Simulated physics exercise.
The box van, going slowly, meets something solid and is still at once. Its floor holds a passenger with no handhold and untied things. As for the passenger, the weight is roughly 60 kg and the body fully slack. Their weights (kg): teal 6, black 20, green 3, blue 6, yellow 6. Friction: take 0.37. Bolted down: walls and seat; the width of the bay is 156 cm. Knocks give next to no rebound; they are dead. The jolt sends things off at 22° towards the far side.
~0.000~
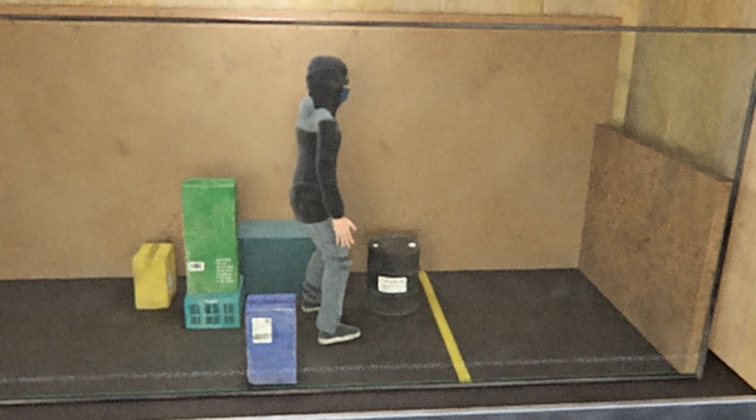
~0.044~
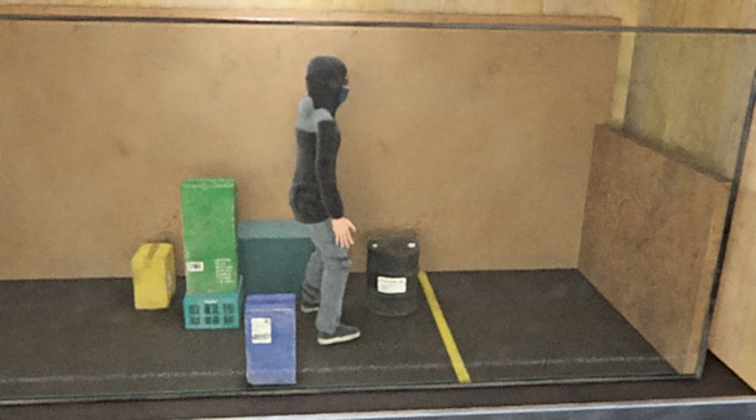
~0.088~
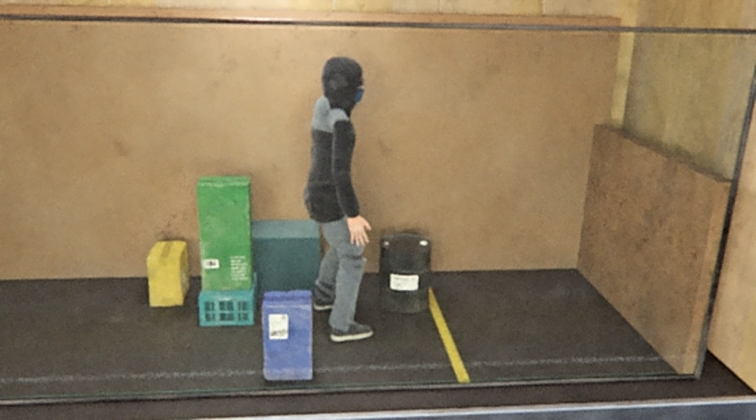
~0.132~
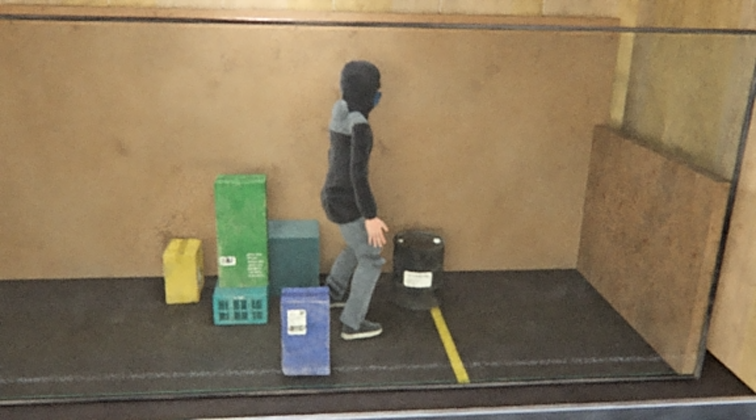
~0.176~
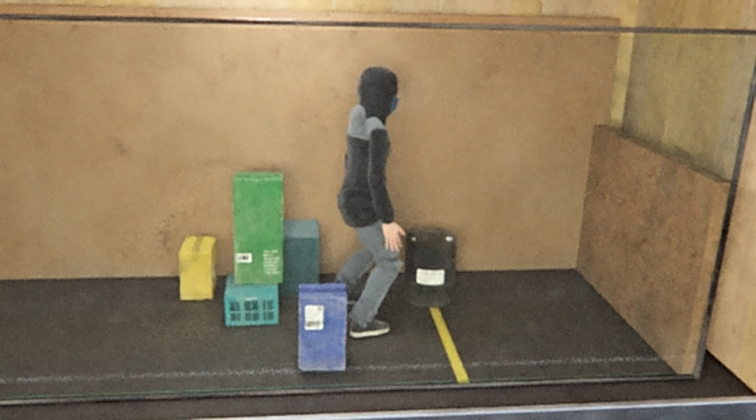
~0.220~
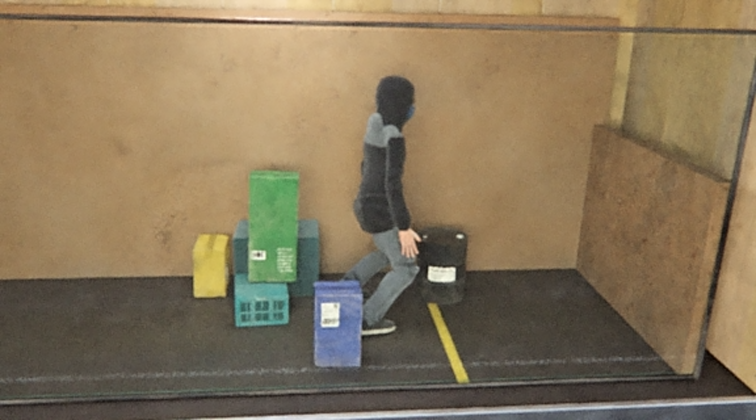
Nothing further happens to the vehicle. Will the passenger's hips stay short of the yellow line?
No. It overruns the line.
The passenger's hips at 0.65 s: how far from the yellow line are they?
Some 30 cm past it.
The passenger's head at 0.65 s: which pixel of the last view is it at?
I'd put it around pixel (536, 213).
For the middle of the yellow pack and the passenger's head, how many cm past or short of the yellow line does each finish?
Yellow pack, 150 cm on the short side; passenger's head, 100 cm on the past side.
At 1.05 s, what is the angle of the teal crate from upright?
The angle from upright is close to 0°.
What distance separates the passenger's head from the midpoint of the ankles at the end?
Roughly 120 cm.
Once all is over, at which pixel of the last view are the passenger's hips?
Close to (487, 272).
After 0.40 s the passenger's hips are 1 cm past the yellow line, near (433, 243) in the last picture's view; the passenger's head 14 cm past the yellow line.
After 0.65 s the passenger's hips are 31 cm past the yellow line, near (468, 241) in the last picture's view; the passenger's head 81 cm past the yellow line.
After 1.05 s the passenger's hips are 48 cm past the yellow line, near (489, 252) in the last picture's view.
When all is still (3.0 s), teal crate stops short of the yellow line; black drum crosses the yellow line; green tall box stops short of the yellow line; blue pack stops short of the yellow line; yellow pack stops short of the yellow line; passenger's hips cross the yellow line; passenger's head crosses the yellow line.
